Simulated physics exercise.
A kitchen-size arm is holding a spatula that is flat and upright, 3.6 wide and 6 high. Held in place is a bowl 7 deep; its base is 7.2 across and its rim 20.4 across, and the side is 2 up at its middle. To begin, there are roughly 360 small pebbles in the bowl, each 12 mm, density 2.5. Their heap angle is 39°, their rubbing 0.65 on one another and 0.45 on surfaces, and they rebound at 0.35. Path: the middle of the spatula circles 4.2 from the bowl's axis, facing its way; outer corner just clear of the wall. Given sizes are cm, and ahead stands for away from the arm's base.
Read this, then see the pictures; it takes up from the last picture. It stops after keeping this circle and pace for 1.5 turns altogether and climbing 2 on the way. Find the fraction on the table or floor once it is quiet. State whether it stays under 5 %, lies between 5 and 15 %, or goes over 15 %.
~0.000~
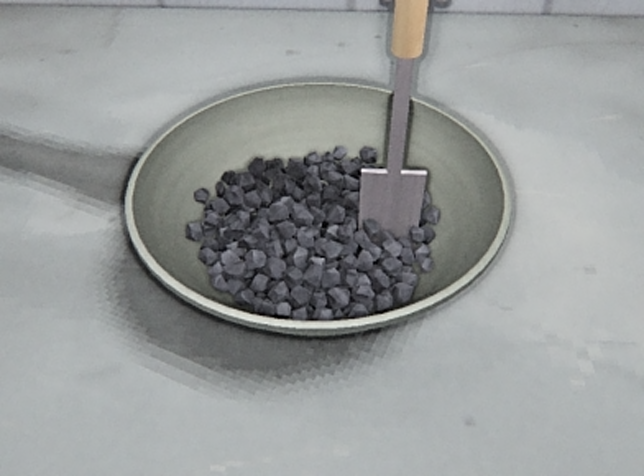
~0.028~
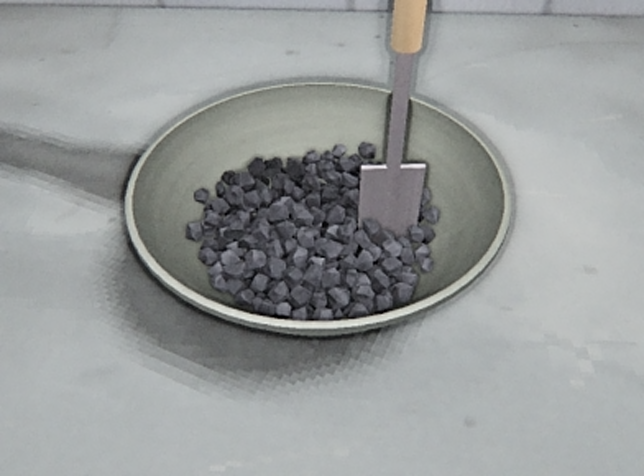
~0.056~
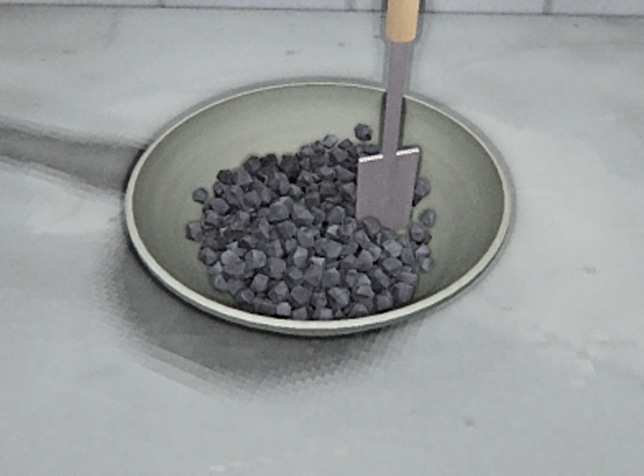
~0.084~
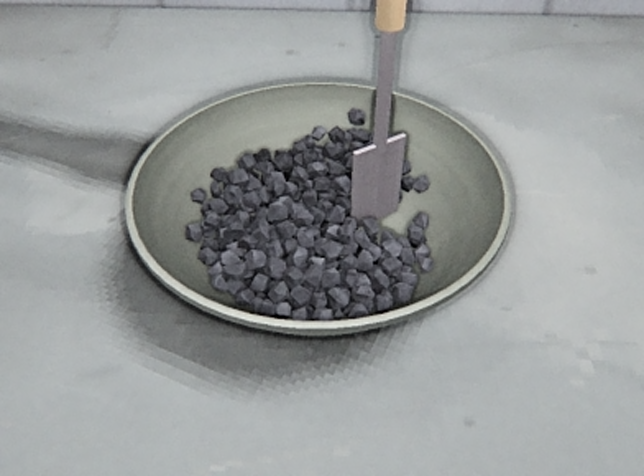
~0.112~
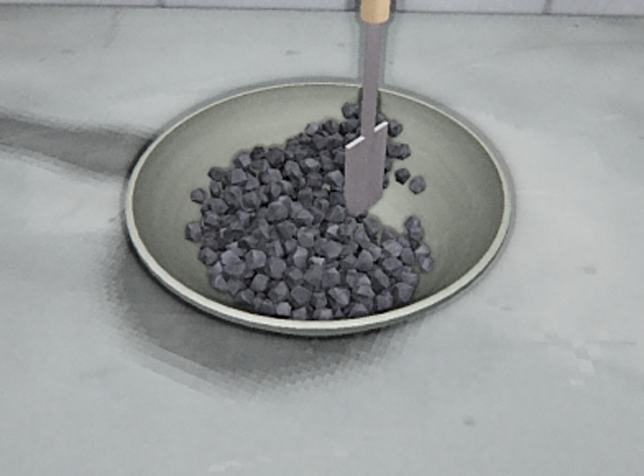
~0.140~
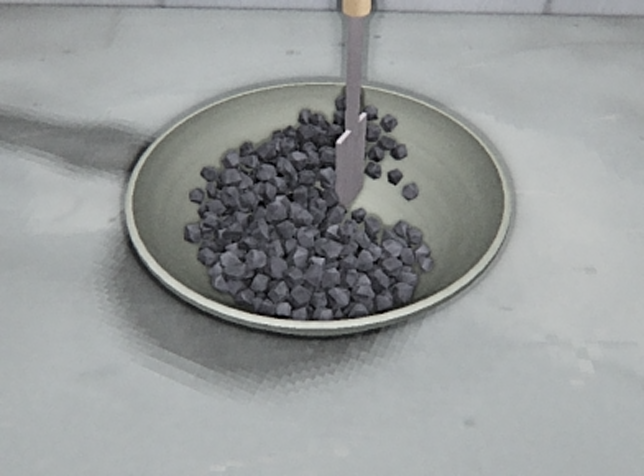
It stays under 5 %.
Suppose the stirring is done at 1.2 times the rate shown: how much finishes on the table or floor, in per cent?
It would come to around 5 percent.
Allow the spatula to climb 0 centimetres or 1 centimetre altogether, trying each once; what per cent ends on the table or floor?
5 and 5 %.
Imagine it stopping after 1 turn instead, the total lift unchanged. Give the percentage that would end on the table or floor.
I'd expect some 0 per cent.
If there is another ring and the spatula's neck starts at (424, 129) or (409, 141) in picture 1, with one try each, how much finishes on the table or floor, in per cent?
Around 10 per cent on the first try, around 5 per cent on the second.
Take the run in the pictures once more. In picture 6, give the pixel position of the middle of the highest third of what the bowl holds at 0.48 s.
The upper third is centred close to (321, 270).
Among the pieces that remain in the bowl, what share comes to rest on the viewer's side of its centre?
I'd put it at roughly 55 per cent.
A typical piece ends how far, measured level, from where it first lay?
About 6 centimetres.
By 0.48 s, 251° round, highest piece 9 above the table; 358 in the bowl, 1 on the table or floor.
By 0.83 s, 76° round, highest piece 8 above the table; 355 in the bowl, 4 on the table or floor.
By 1.20 s, 180° round, highest piece 8 above the table; 355 in the bowl, 4 on the table or floor.
By 1.90 s, 180° round, highest piece 8 above the table; 355 in the bowl, 4 on the table or floor.
Final count, 355 in the bowl, 4 on the table or floor. That is 1 % on the table or floor.
